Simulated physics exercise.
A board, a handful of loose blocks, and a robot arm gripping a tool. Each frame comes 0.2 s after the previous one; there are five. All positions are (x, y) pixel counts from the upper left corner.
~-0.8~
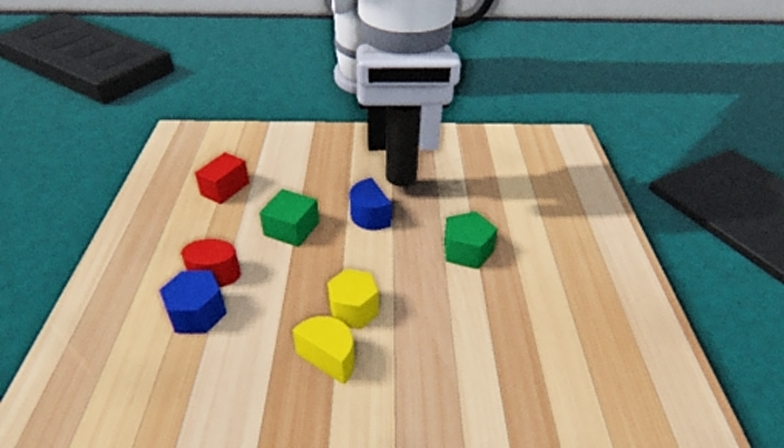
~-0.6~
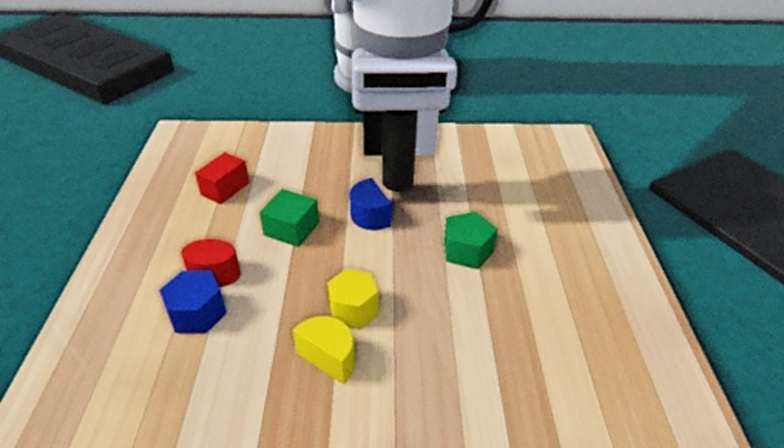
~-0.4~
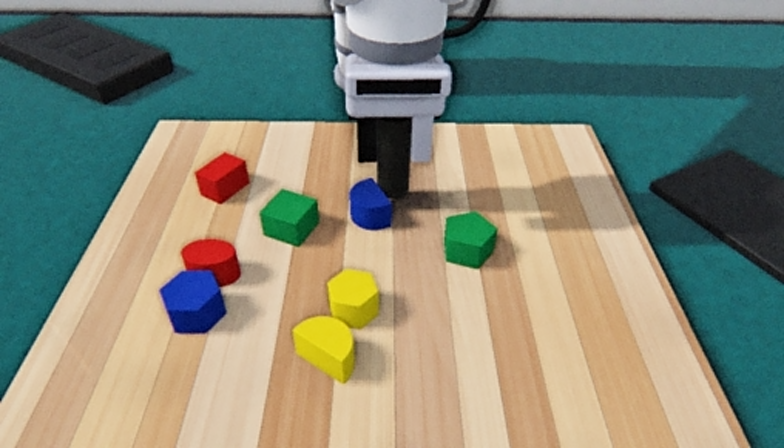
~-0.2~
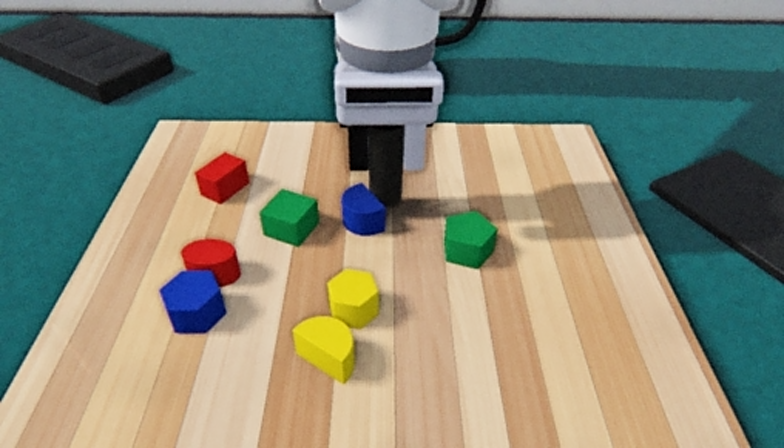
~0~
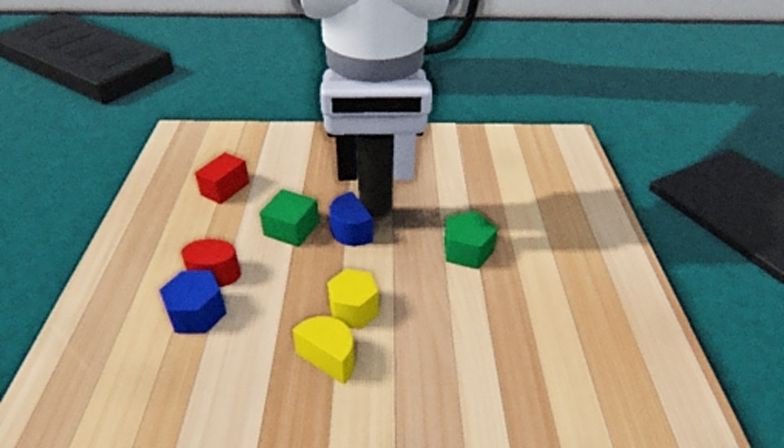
On a striped wooden board over a teal surface, a robot arm holds a dark tool upright just behind scattered red, green, blue and yellow blocks. The tool edges toward the viewer and slightly left, meets the blue half-round block, and nudges it a short way left and forward, nearer the green square block.
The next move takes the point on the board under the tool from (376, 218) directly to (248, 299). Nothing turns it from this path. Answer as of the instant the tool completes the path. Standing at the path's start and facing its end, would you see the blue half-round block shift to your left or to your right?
The answer is left: Facing from the path's start to its end, that's where the blue half-round block shifts.
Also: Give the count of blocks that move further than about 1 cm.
Blocks displaced: 2.
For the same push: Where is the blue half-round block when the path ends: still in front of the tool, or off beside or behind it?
The block stays ahead.
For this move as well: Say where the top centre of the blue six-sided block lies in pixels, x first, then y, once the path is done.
About (163, 300).
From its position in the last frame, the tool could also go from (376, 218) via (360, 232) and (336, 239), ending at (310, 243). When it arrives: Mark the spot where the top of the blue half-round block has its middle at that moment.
Answer: (292, 241).
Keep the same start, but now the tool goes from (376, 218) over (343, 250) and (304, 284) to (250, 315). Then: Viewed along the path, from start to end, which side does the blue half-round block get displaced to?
Displaced right.
What follows on the original path. One third of the way, tool (335, 231); blue half-round block (309, 235), turned 15° anticlockwise.
Two thirds of the way, tool (292, 257); blue half-round block (264, 265), turned 25° anticlockwise.
At the end, tool (245, 287); blue six-sided block (163, 300), turned 30° clockwise; green square block not moved; blue half-round block (216, 300), turned 30° anticlockwise.
